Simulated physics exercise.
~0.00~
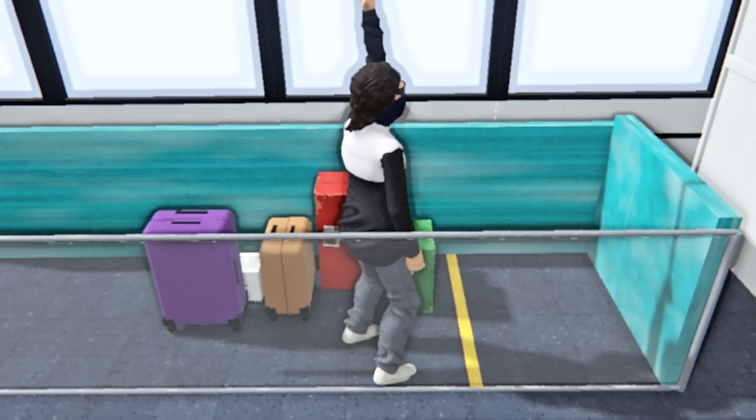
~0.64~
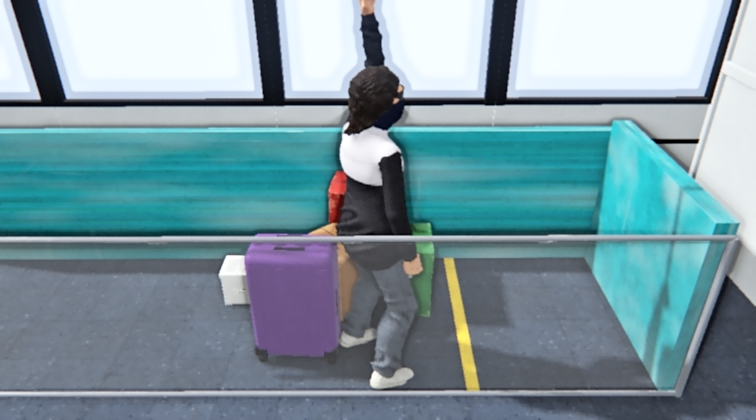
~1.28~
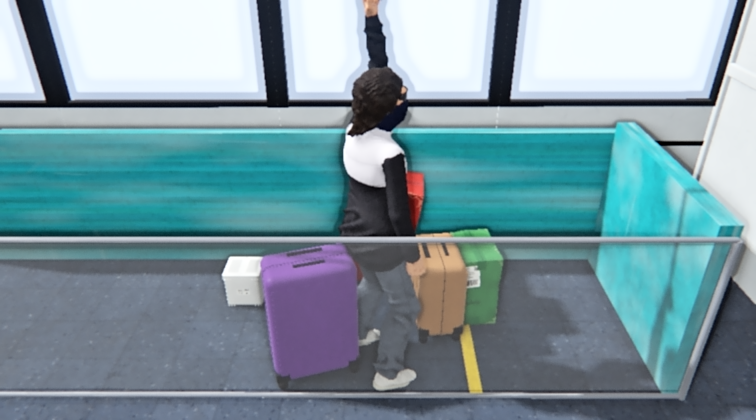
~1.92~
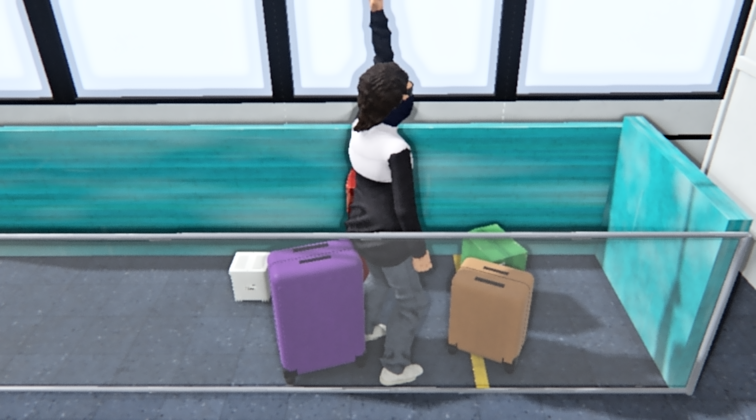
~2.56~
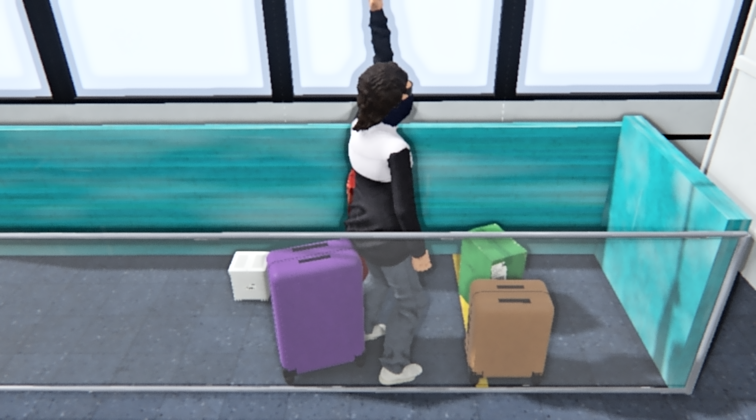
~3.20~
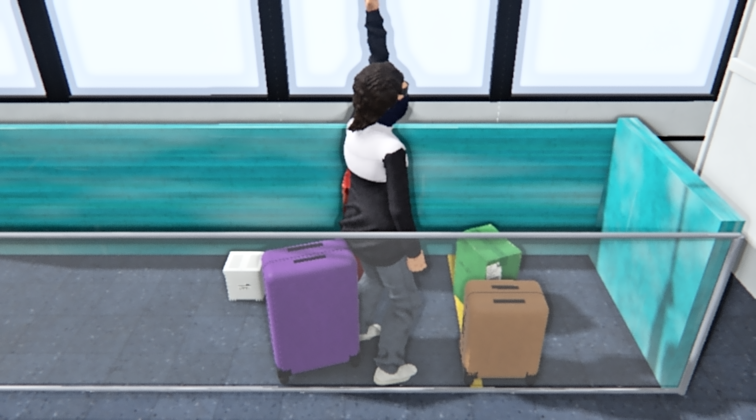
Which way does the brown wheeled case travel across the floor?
It moves to the right, passing the standing figure and ending beyond the yellow line.
